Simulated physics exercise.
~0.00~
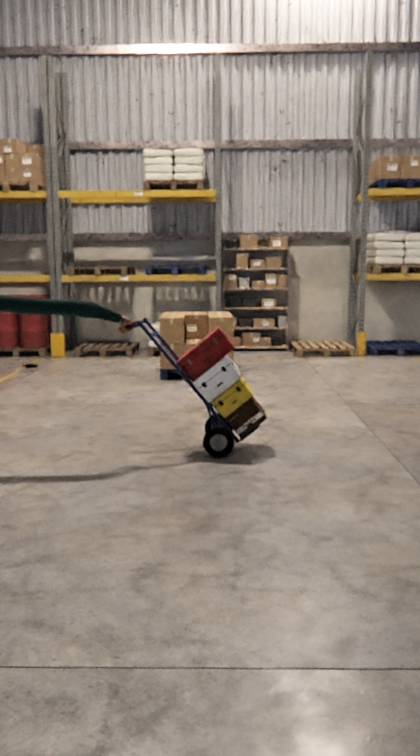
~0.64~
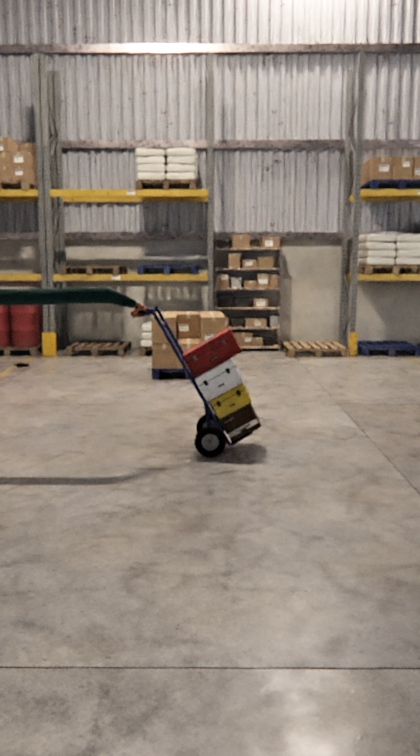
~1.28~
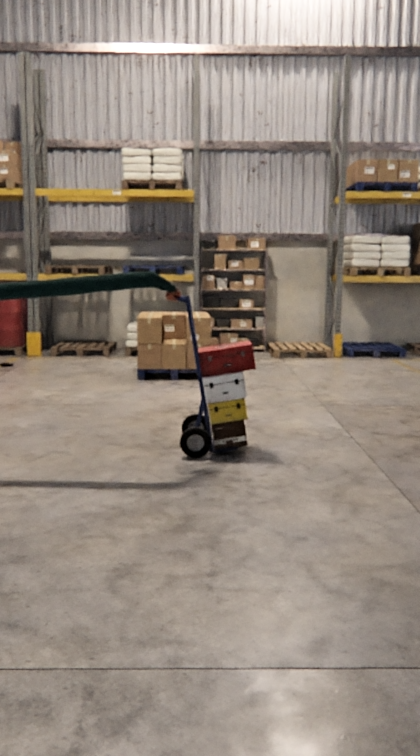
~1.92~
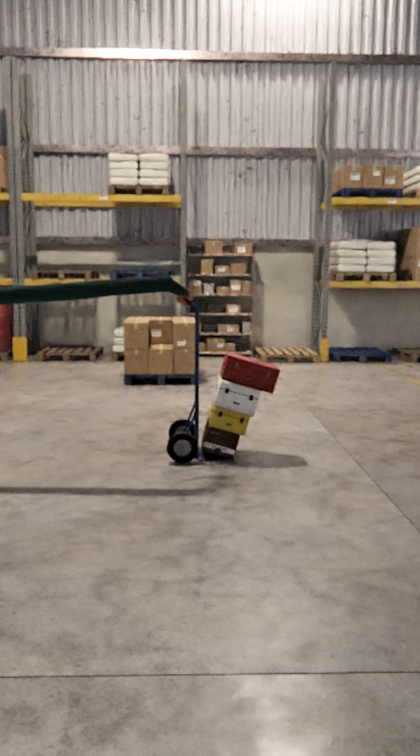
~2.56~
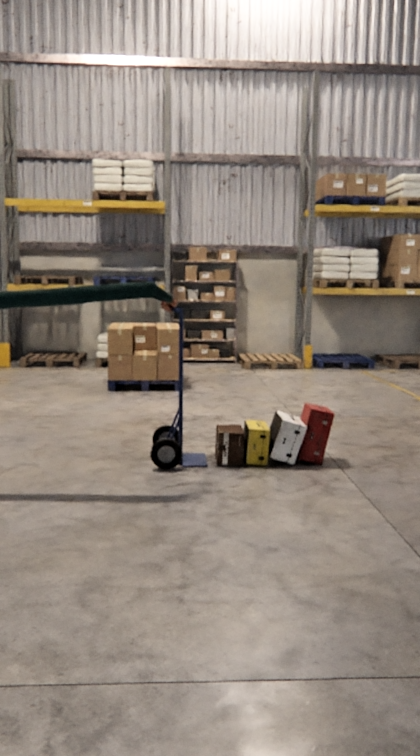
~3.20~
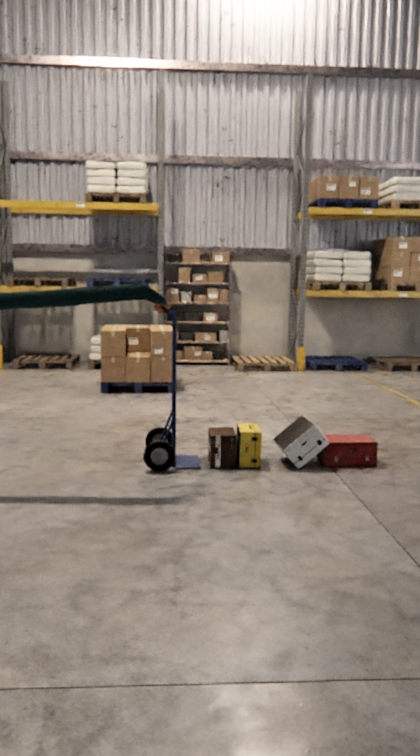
A blue hand truck carrying a leaning stack of red, white and yellow toolboxes above a brown box stands on the concrete floor of a warehouse, seen from the side, with shelves and cartons behind. A dark green arm reaching in from the left grips the handle and swings the truck upright as the view pans slightly right. Once the truck stands upright, the stack keeps tipping to the right and topples off. The toolboxes spill across the floor, red farthest right, white tilted beside it, and yellow against the brown box, which ends on its side near the upright truck.
